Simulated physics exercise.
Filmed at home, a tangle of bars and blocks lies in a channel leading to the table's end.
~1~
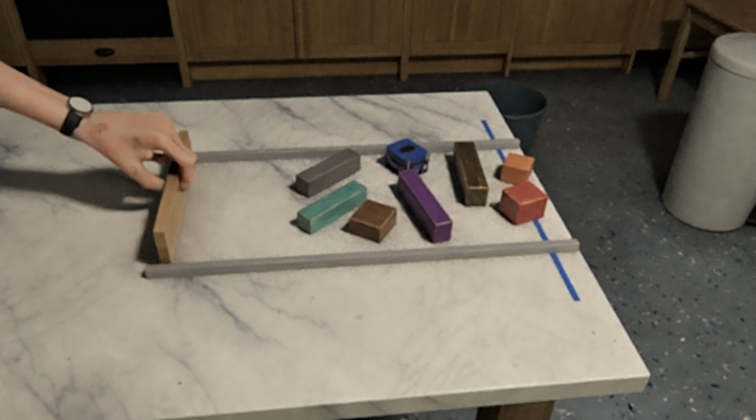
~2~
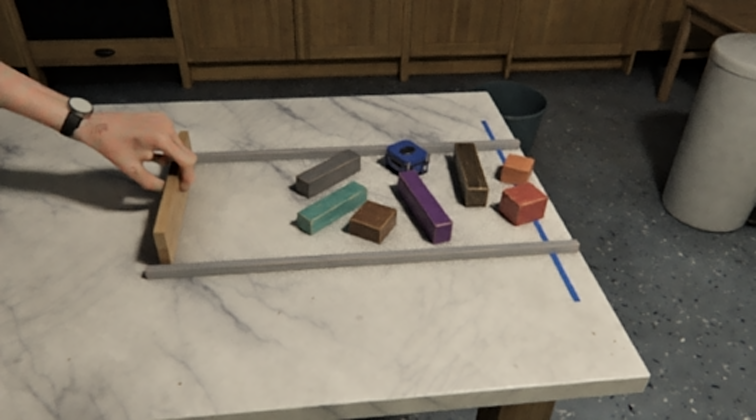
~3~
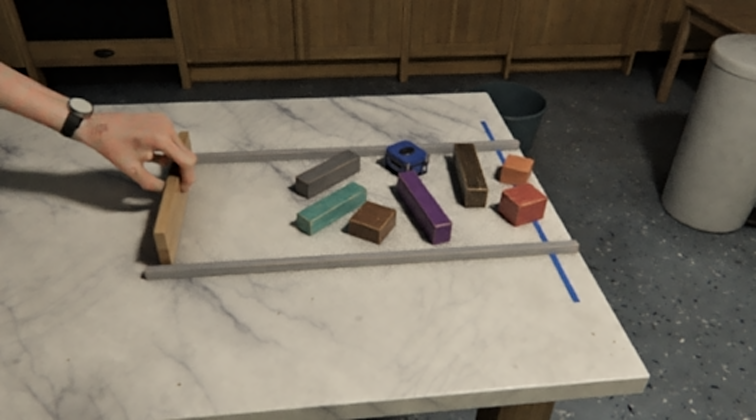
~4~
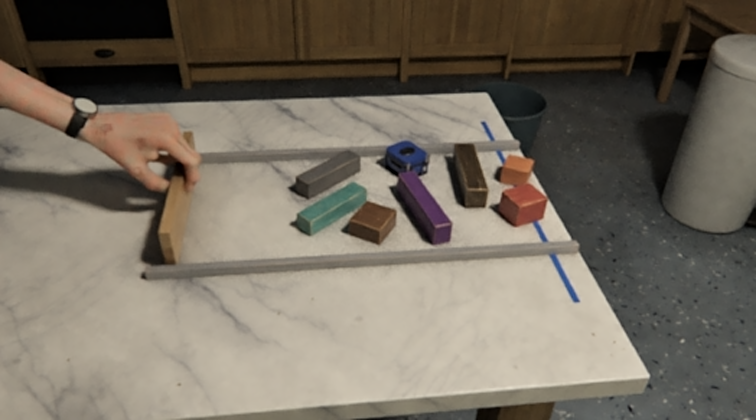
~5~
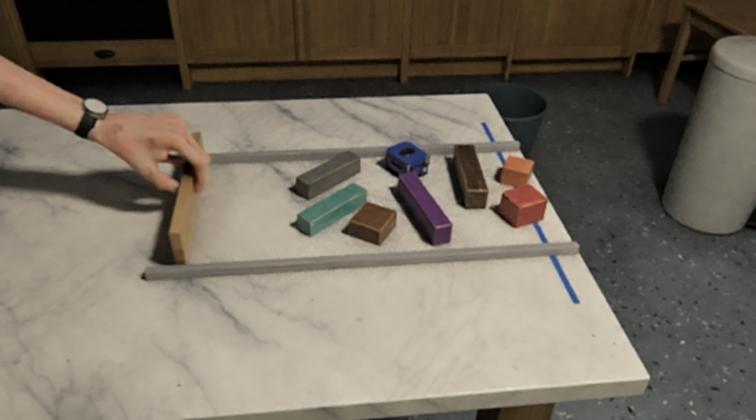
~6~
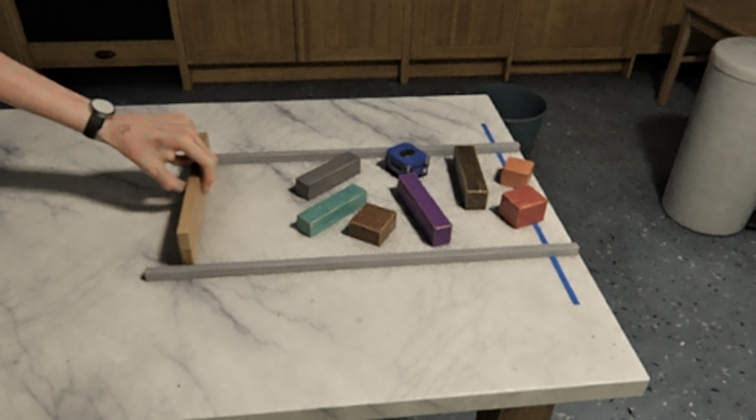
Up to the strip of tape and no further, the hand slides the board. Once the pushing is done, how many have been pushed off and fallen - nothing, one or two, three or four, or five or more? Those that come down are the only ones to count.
Count: At least five.
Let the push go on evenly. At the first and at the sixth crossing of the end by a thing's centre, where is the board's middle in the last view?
It sits near (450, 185), and then near (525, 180).
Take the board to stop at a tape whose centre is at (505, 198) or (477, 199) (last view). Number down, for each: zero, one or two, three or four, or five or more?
Either three or four; just one or two.
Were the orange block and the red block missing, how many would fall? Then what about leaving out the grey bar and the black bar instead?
The first count is 3 and the second is 3.
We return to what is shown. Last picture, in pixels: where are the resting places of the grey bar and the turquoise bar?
One is at about (517, 164), the other at about (546, 192).
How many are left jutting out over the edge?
The tally is 2.
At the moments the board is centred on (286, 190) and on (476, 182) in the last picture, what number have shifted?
0 and 8.
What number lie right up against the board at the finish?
The answer is 3.
A little later, none off yet; orange block at rest near (517, 173); red block at rest near (523, 207); black bar at rest near (470, 176).
Next, none off yet; orange block at rest near (517, 173); red block at rest near (526, 207); black bar shifted a little near (489, 175).
When it is over, the number that fall off is five or more; down, blue case, purple bar, black bar, red block and orange block.
